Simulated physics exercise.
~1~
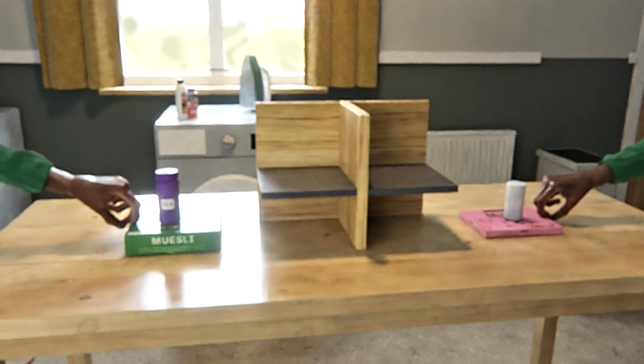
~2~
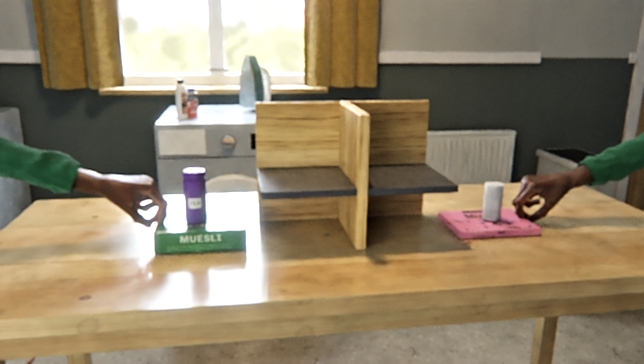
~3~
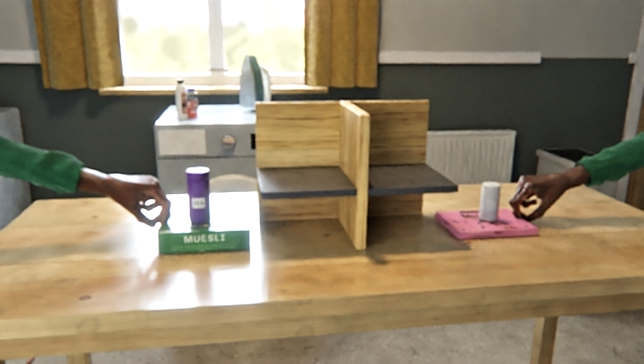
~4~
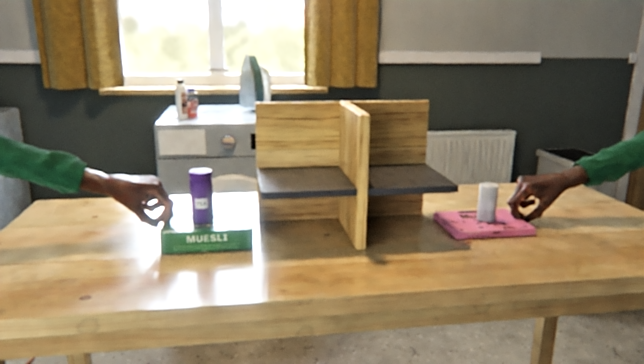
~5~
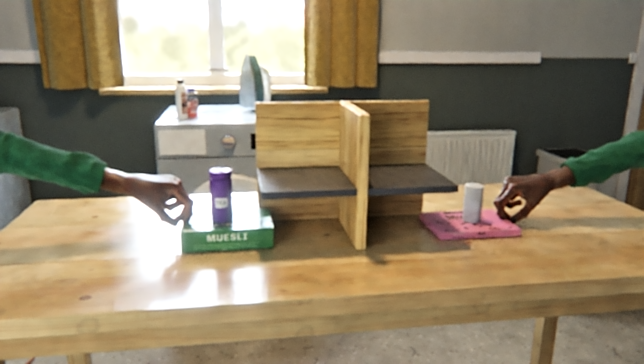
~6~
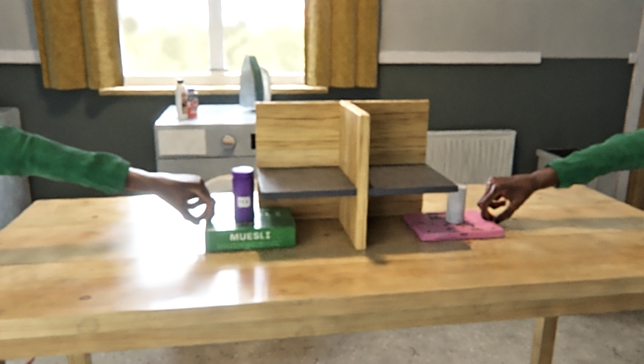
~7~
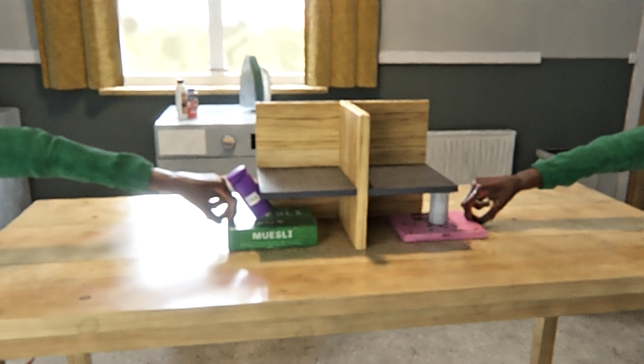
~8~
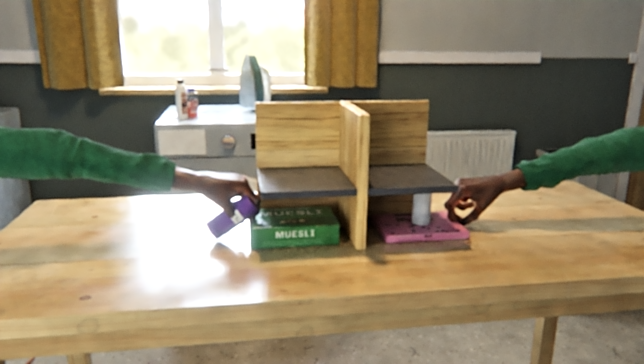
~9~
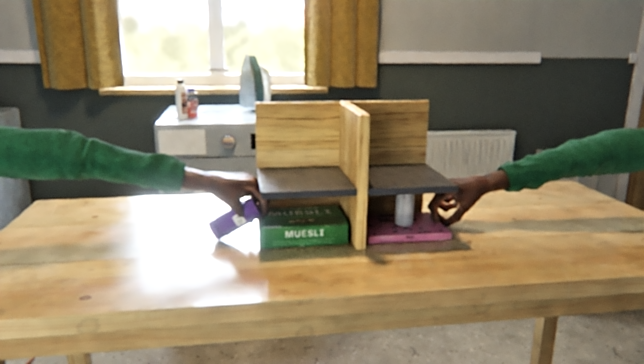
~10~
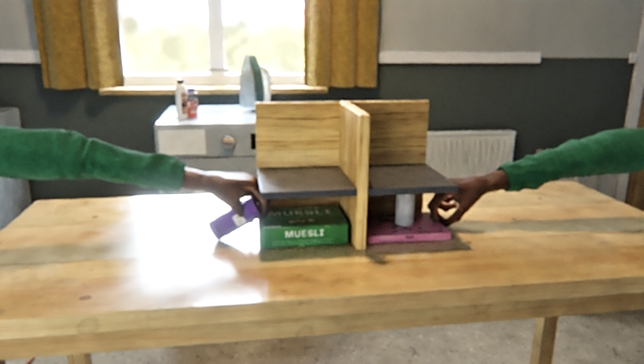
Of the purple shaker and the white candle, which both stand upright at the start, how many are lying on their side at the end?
One of them, the purple shaker, is lying on its side at the end, while the white candle still stands upright.
